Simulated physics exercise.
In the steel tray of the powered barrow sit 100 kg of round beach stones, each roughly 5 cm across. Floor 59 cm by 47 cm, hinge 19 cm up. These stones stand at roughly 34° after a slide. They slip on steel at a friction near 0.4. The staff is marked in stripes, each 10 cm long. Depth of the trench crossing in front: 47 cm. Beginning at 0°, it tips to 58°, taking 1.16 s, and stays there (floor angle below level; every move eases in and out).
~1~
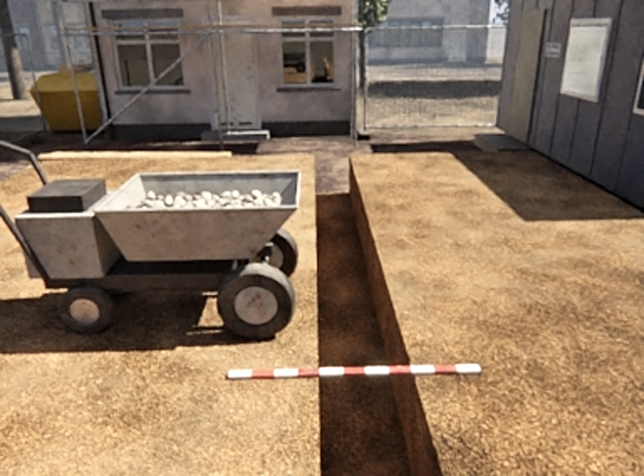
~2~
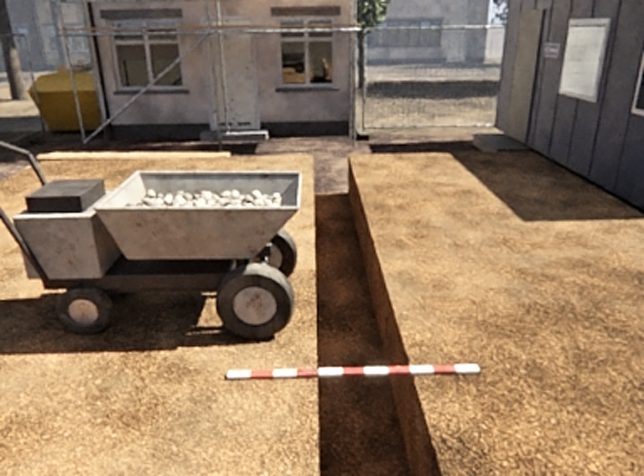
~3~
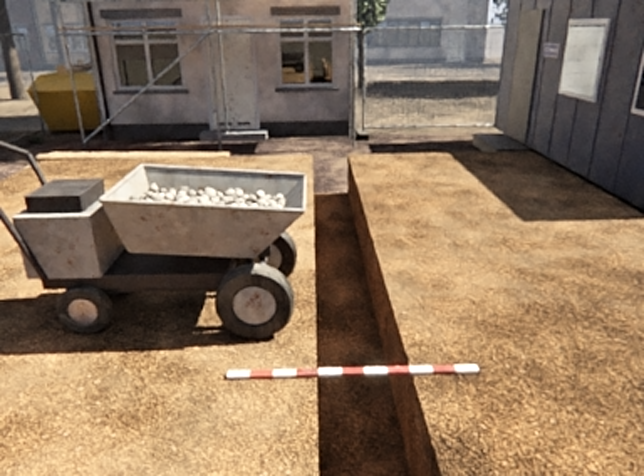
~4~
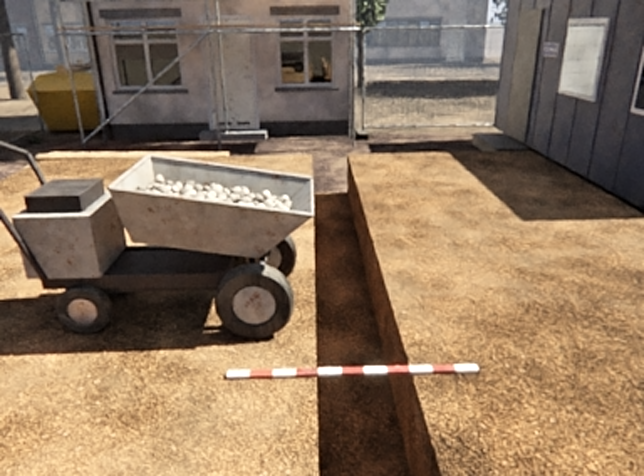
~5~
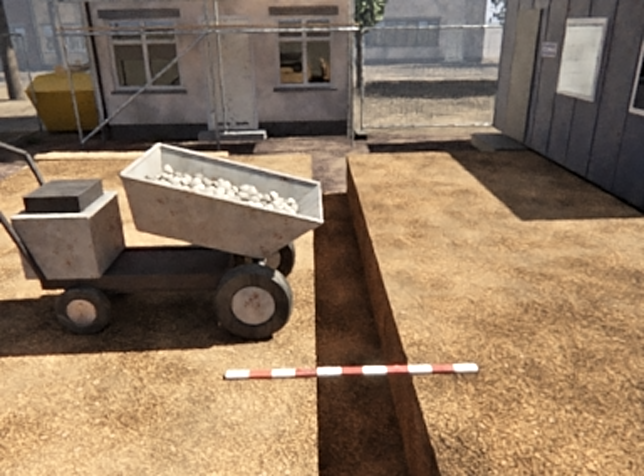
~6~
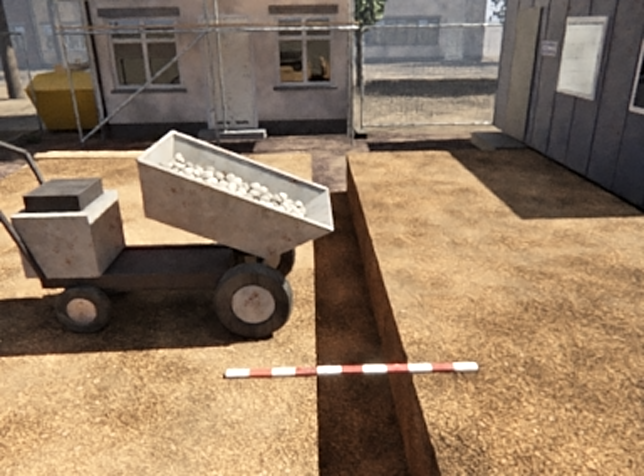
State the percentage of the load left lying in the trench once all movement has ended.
The share left there is about 57 per cent.
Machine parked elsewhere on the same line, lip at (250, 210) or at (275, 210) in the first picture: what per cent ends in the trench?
Some 95 and some 80 per cent, in that order.
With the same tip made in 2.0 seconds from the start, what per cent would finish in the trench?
That would give about 65 percent.
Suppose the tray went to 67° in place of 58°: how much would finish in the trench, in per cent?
In that case around 50 percent.
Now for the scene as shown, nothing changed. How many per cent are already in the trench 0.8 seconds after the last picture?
By then, around 15 percent.
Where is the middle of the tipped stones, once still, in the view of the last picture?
(380, 361).
Then, 0.4 s after the last picture the floor is at 49°, 100 % in the tray; the foremost stones are at (342, 250).
Then, 0.8 s after the last picture the floor is at 58°, 78 % in the tray, 14 % in the trench, 8 % past the trench; the foremost stones are at (415, 299).
Then, 1.1 s after the last picture the floor is at 58°, 43 % in the tray, 22 % in the trench, 35 % past the trench; the foremost stones are at (483, 284).
Then, 3.1 s after the last picture the floor is at 58°, 8 % in the tray, 57 % in the trench, 36 % past the trench; the foremost stones are at (557, 290).
